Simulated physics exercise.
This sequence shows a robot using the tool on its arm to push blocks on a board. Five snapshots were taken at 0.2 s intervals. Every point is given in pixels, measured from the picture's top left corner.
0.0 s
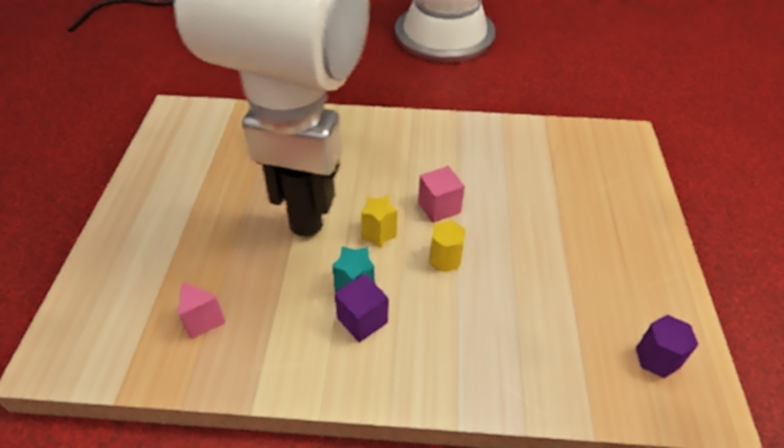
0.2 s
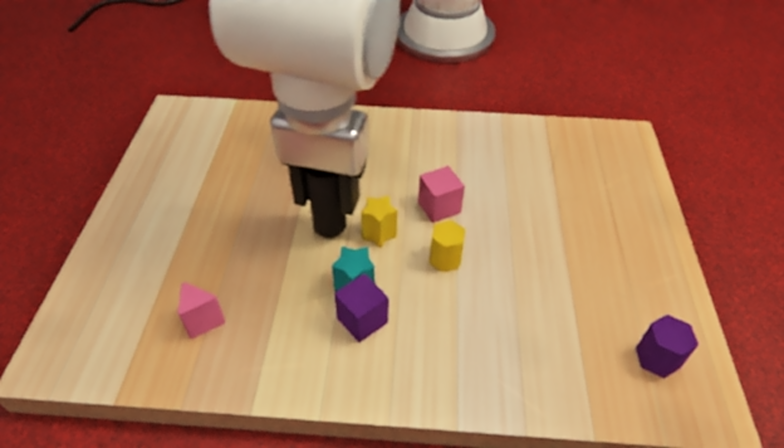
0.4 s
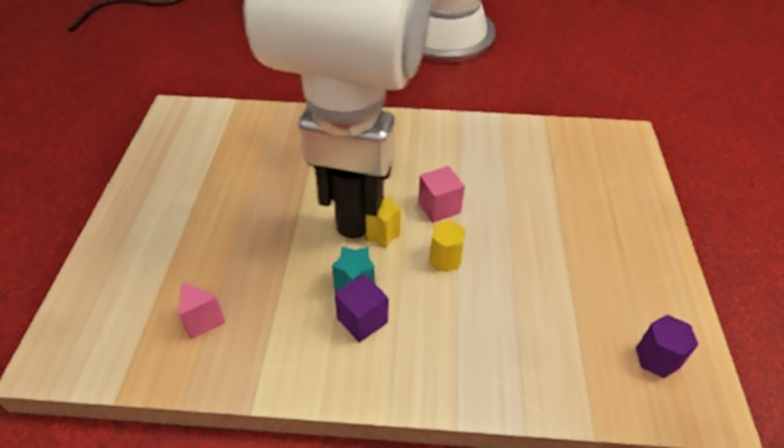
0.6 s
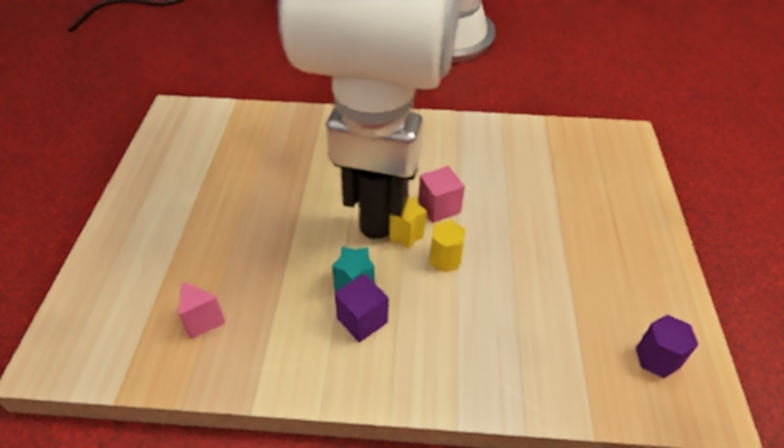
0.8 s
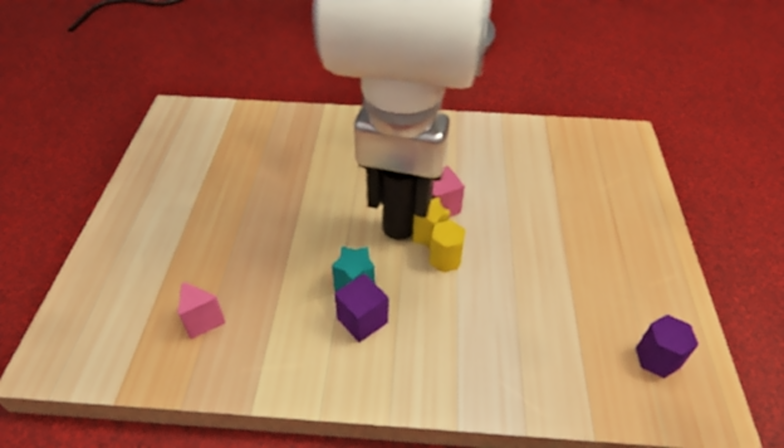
A white robot arm with a black tip stands over a pale wooden board on red cloth, seen from above at an angle. Yellow, pink, teal and purple blocks sit near the middle, with a pink one at left and a dark purple one at right. The arm slides steadily right, reaches the yellow star block and pushes it toward its pink and yellow neighbours, while the camera stays still.
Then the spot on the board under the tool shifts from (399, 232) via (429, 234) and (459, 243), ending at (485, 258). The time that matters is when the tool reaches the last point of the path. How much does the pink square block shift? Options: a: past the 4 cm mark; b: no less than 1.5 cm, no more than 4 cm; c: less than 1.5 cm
That would be c.
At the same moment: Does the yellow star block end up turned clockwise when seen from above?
I'd say no.
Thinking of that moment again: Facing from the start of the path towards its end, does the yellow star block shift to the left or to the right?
The shift is leftward.
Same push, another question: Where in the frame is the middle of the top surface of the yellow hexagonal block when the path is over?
I'd place it at (464, 249), taking the centre of its top.
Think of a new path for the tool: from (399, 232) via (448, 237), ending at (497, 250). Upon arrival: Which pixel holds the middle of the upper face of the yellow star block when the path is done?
In the picture, that point is around (535, 224).
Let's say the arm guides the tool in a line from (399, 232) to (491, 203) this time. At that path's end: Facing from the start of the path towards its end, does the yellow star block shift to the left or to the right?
It's set to shift right.
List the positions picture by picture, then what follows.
In the first frame, tip of the tool at (307, 224), middles of tops, yellow star block at (379, 207), pink square block at (442, 180), yellow hexagonal block at (449, 233).
In the second frame, tool at (330, 225), nothing pushed.
In the third frame, tool at (353, 226), yellow star block at (383, 207).
In the fourth frame, tool at (376, 226), yellow star block at (407, 208).
In the fifth frame, tool at (399, 227), yellow star block at (431, 209), pink square block at (442, 180), yellow hexagonal block at (449, 233).
What follows on the original path. Halfway along, tool at (446, 233); yellow star block at (481, 214); yellow hexagonal block at (456, 237), turned 20° clockwise.
At the end, tool at (486, 253); yellow star block at (520, 224), turned 30° anticlockwise; pink square block unmoved; yellow hexagonal block at (464, 249), turned 55° clockwise.
